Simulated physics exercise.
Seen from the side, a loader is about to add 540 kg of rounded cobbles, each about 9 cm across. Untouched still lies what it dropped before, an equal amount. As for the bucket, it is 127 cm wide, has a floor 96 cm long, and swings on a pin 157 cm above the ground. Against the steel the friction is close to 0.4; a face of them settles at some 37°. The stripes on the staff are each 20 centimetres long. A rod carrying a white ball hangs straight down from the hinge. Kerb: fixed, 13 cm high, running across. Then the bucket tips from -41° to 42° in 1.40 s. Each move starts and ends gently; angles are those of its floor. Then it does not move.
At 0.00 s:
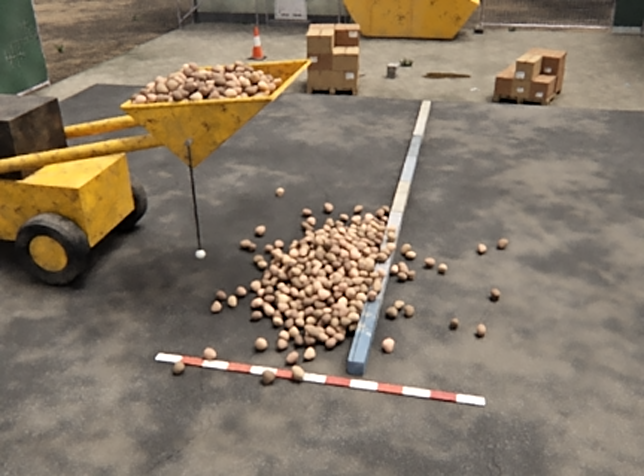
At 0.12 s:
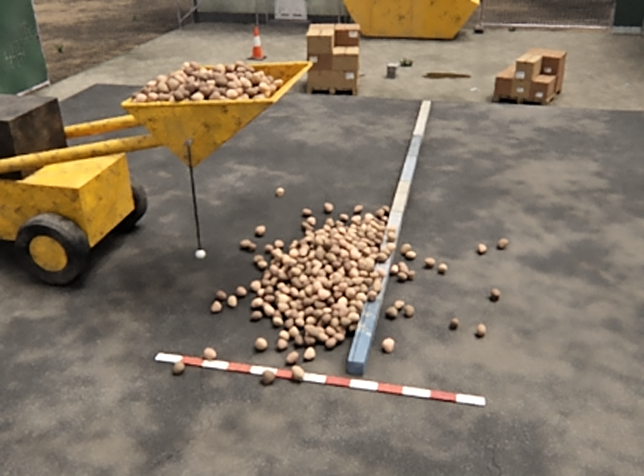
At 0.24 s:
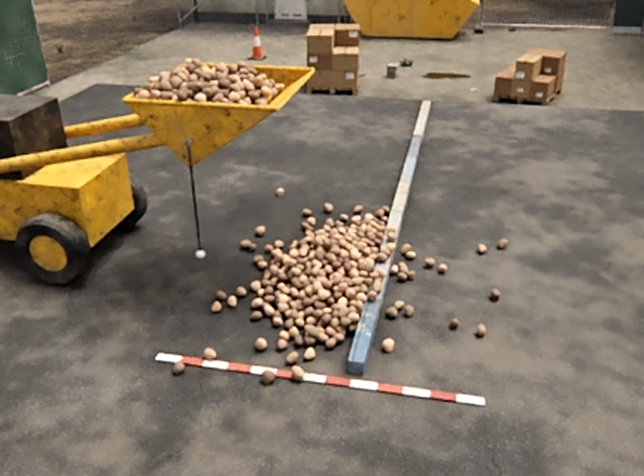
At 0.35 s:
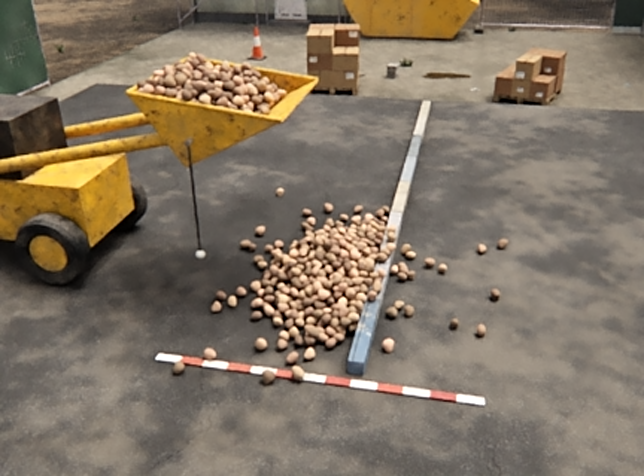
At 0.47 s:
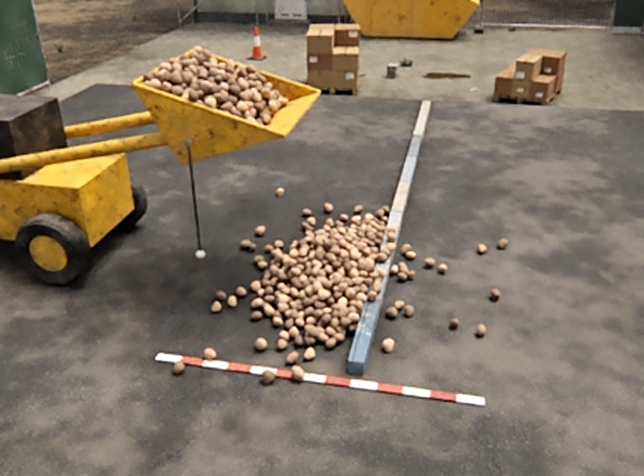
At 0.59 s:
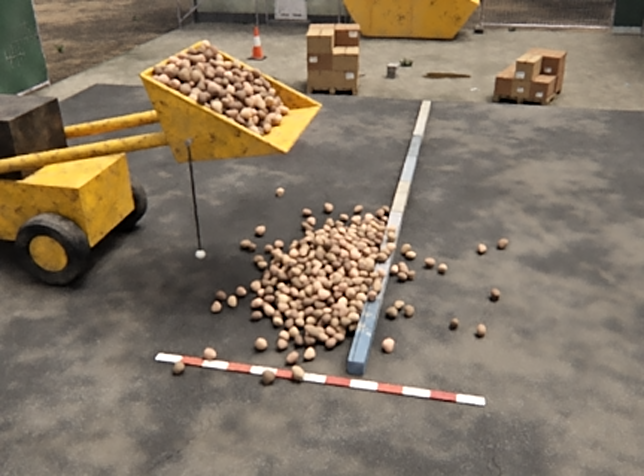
On a dark yard floor, a yellow loader at left holds a bucket of rounded cobbles above an earlier pile heaped against a long grey kerb. The bucket's back rises slowly at first, then faster, tilting its lip downward to the right, while the cobbles shift inside and the pile below stays still.
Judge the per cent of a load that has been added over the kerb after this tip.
The added amount is roughly 11 per cent of a load.
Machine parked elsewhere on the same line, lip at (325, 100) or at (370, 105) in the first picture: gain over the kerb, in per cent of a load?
Some 60 percent, and then 95 percent.
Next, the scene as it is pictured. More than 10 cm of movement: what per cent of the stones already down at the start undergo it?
20 %.
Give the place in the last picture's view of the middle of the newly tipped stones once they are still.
Middle: Approx. (323, 259) px.
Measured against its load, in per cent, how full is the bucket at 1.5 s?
Near 35 per cent of the load is held.
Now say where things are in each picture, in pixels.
In the first frame, the bucket is at -41°, its lip at (272, 99); the top of the load is at (220, 73). The earlier load is highest near (339, 252), 27 cm above ground level, 97 % on this side of the kerb, 4 % over the kerb.
The second frame shows lip at (274, 101), floor tilted -39°, highest stones at (221, 72); the stones move at 0.1 m/s on average.
In the third frame, the bucket is at -35°, its lip at (277, 109); the top of the load is at (205, 73); the stones move at 0.2 m/s on average.
In the fourth frame, the bucket is at -28°, its lip at (282, 121); the top of the load is at (187, 65); the stones move at 0.3 m/s on average.
In the fifth frame, the bucket is at -19°, its lip at (285, 136); the top of the load is at (193, 59); the stones move at 0.4 m/s on average.
The sixth frame shows lip at (286, 152), floor tilted -9°, highest stones at (198, 54); the stones move at 0.4 m/s on average.
After 1.0 s the floor is at 29°; in per cent of one load, 99 in the bucket, 98 on this side of the kerb, 4 over the kerb; the foremost stones are at (463, 283).
After 1.5 s the floor is at 42°; in per cent of one load, 35 in the bucket, 162 on this side of the kerb, 4 over the kerb; the foremost stones are at (463, 283).
After 1.9 s the floor is at 42°; in per cent of one load, 2 in the bucket, 193 on this side of the kerb, 6 over the kerb; the foremost stones are at (465, 277).
After 4.6 s the floor is at 42°; in per cent of one load, 0 in the bucket, 186 on this side of the kerb, 15 over the kerb; the foremost stones are at (506, 267). Net gain over the kerb, 11.
